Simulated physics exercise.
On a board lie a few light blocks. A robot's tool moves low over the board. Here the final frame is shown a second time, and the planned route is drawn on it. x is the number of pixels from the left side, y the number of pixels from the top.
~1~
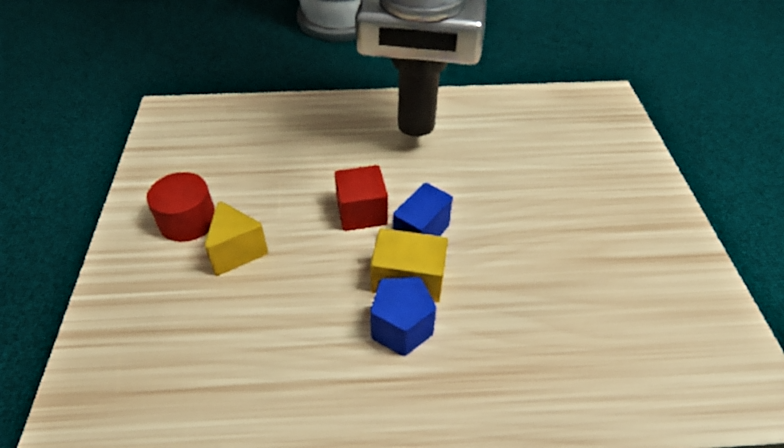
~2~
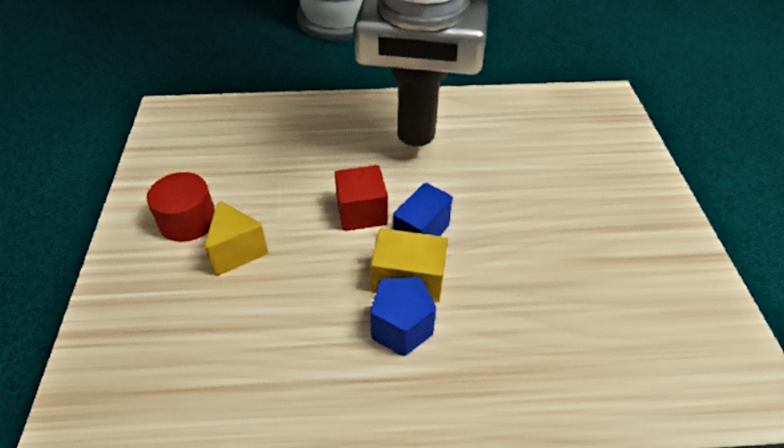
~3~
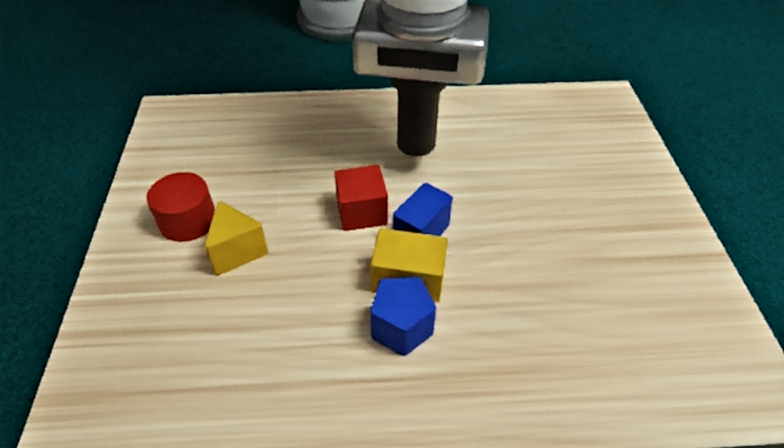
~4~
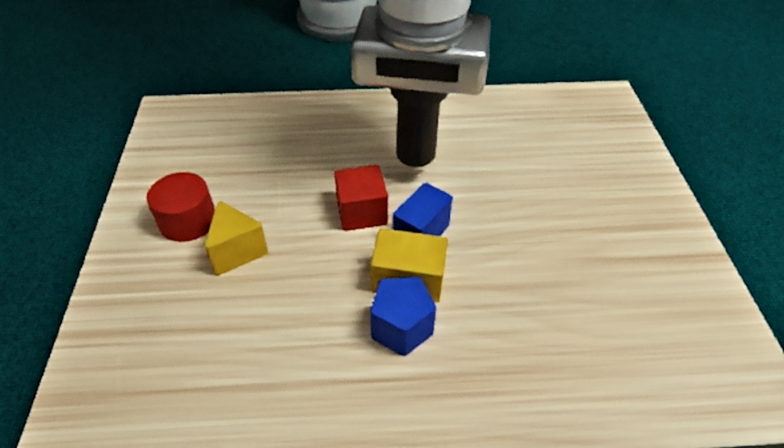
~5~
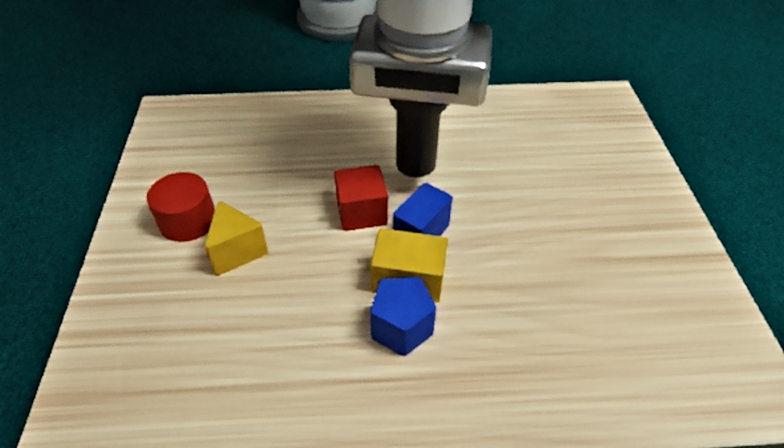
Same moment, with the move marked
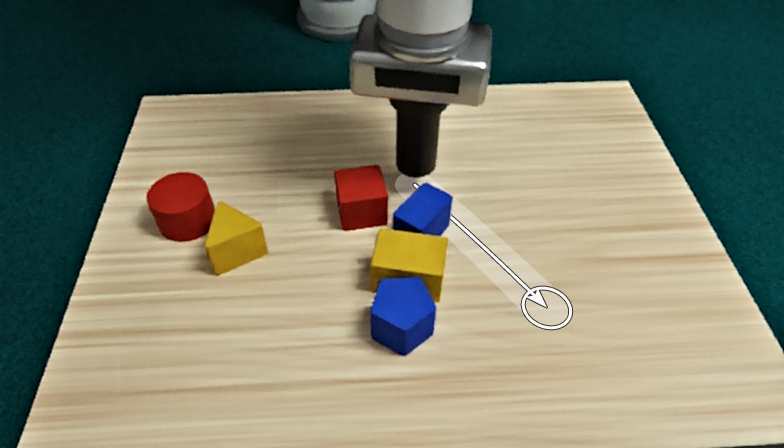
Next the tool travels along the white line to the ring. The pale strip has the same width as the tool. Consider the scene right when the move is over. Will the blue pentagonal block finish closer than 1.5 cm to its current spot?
Short answer: Yes.
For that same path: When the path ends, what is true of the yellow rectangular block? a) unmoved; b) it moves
That would be b.
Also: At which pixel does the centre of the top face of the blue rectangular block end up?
Around pixel (444, 229).
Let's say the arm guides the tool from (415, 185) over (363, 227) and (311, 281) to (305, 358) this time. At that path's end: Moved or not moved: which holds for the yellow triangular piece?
Displaced.
The line goes in a line from (415, 185) to (547, 307).
What follows on the original path. One third of the way, tool (458, 201); blue pentagonal block (402, 306); yellow rectangular block (404, 261); blue rectangular block (431, 224), turned 40° clockwise.
Two thirds of the way, tool (504, 241); blue pentagonal block (401, 307); yellow rectangular block (403, 262); blue rectangular block (444, 229), turned 95° clockwise.
At the end, tool (554, 288); red square unmoved; blue pentagonal block (401, 307); yellow rectangular block (403, 262); blue rectangular block (444, 229), turned 95° clockwise.
